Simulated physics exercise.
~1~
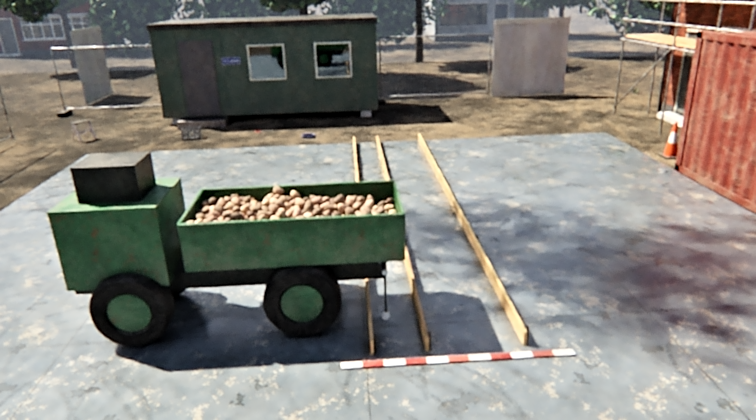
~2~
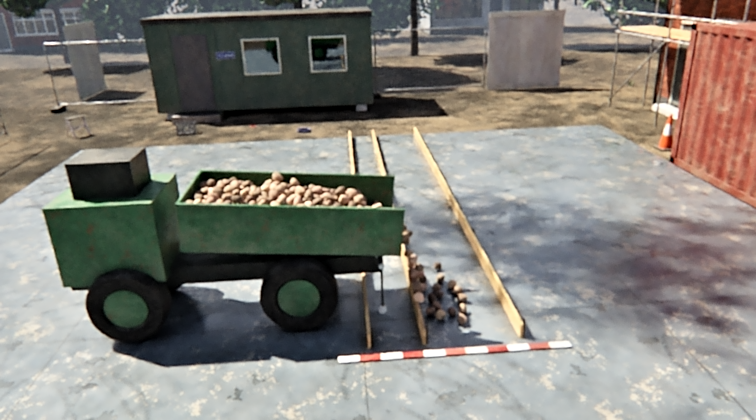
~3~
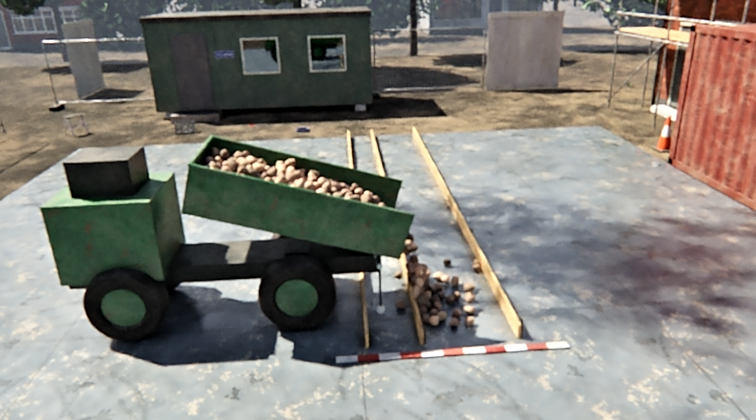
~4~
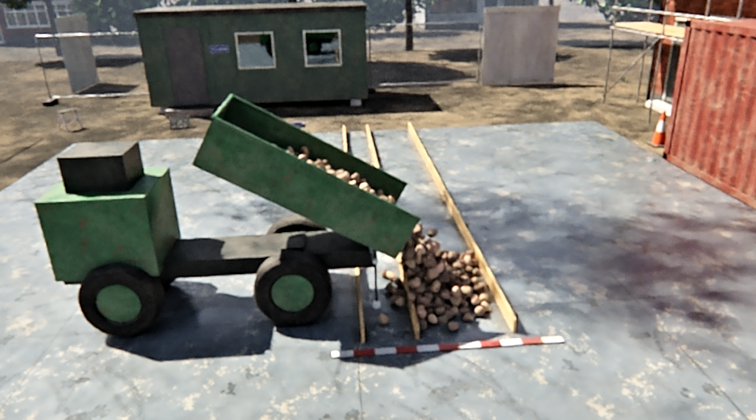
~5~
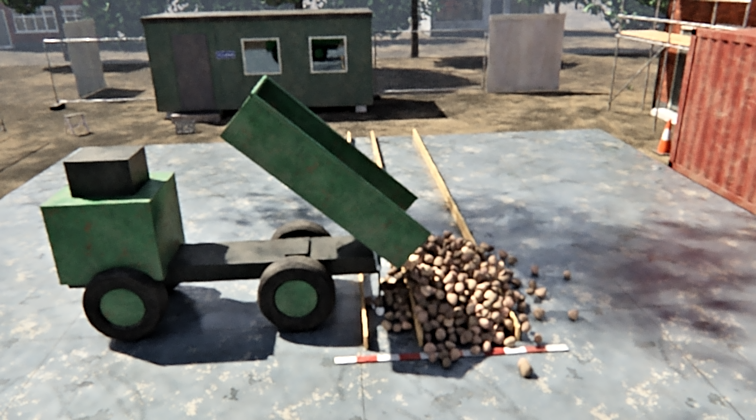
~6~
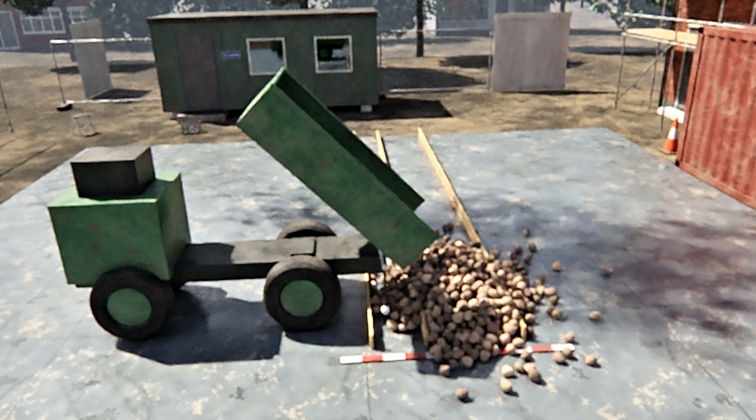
A green tipper truck loaded with brown, rounded stones stands at the left of a grey paved yard, seen from the side and slightly above. Three wooden boards lie on the ground behind it near a red-and-white striped staff, with a dark green cabin beyond and a red container at the right. A few stones drop from the open rear before the body visibly tilts. The body rises steeply, and the stones pour out into a growing heap across the boards. Finally, the body stays raised and the stones lie mostly between the middle and right boards, some scattered past the staff.
